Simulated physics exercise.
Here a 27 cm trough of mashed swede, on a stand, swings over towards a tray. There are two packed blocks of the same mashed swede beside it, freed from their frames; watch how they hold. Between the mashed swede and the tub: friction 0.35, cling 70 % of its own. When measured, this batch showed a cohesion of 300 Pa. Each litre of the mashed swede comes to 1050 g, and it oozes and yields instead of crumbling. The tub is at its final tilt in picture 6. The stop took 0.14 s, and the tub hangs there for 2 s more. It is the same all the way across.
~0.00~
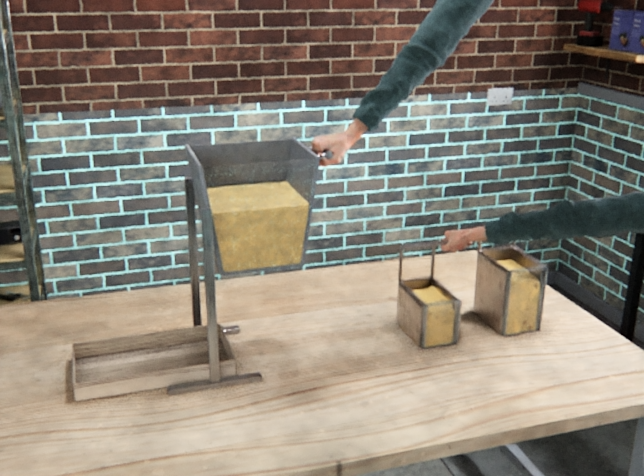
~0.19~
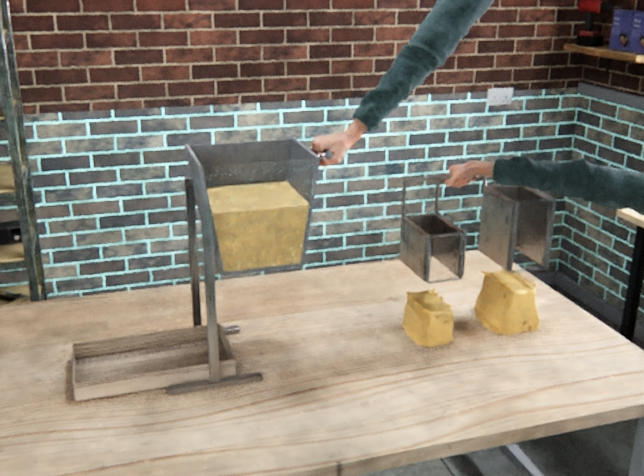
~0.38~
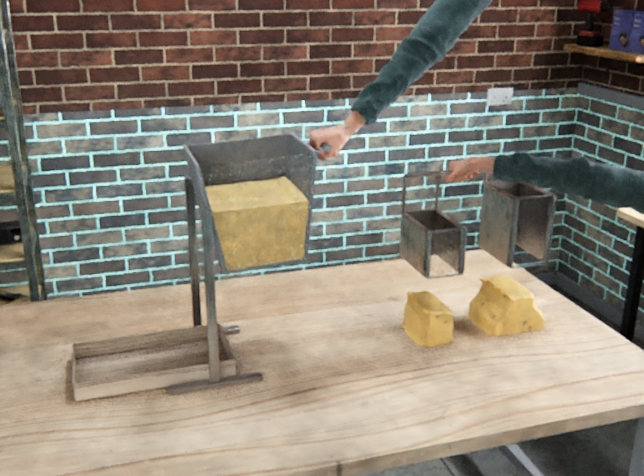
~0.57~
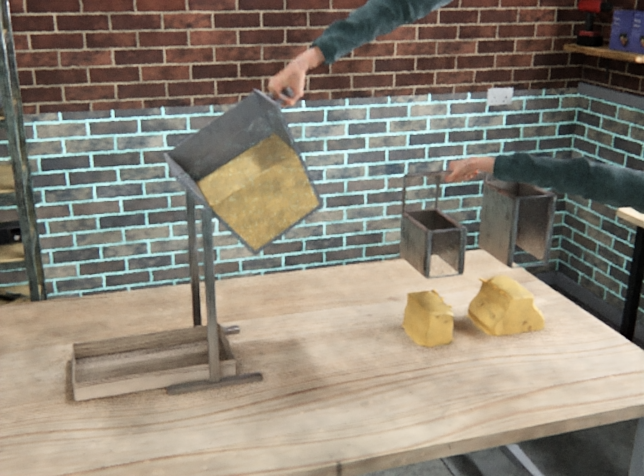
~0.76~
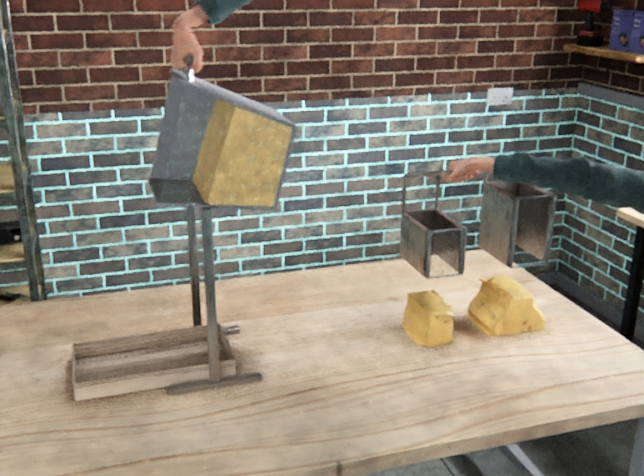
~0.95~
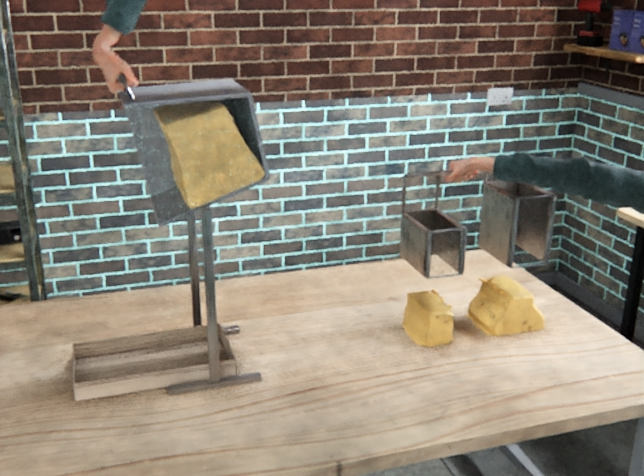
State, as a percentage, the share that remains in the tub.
0 %.
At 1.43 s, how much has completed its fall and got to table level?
At that moment, near 55 % is down.
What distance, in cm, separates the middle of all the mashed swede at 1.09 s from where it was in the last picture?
Measured shift, roughly 10 cm.
After 1.09 s, the tub is at 101 degrees and holds 83 %.
After 1.26 s, the tub is at 101 degrees and holds 38 %.
After 1.43 s, the tub is at 101 degrees and holds 21 %.
After 1.60 s, the tub is at 101 degrees and holds 0 %.
After 2.95 s, the tub is at 101 degrees and holds 0 %.
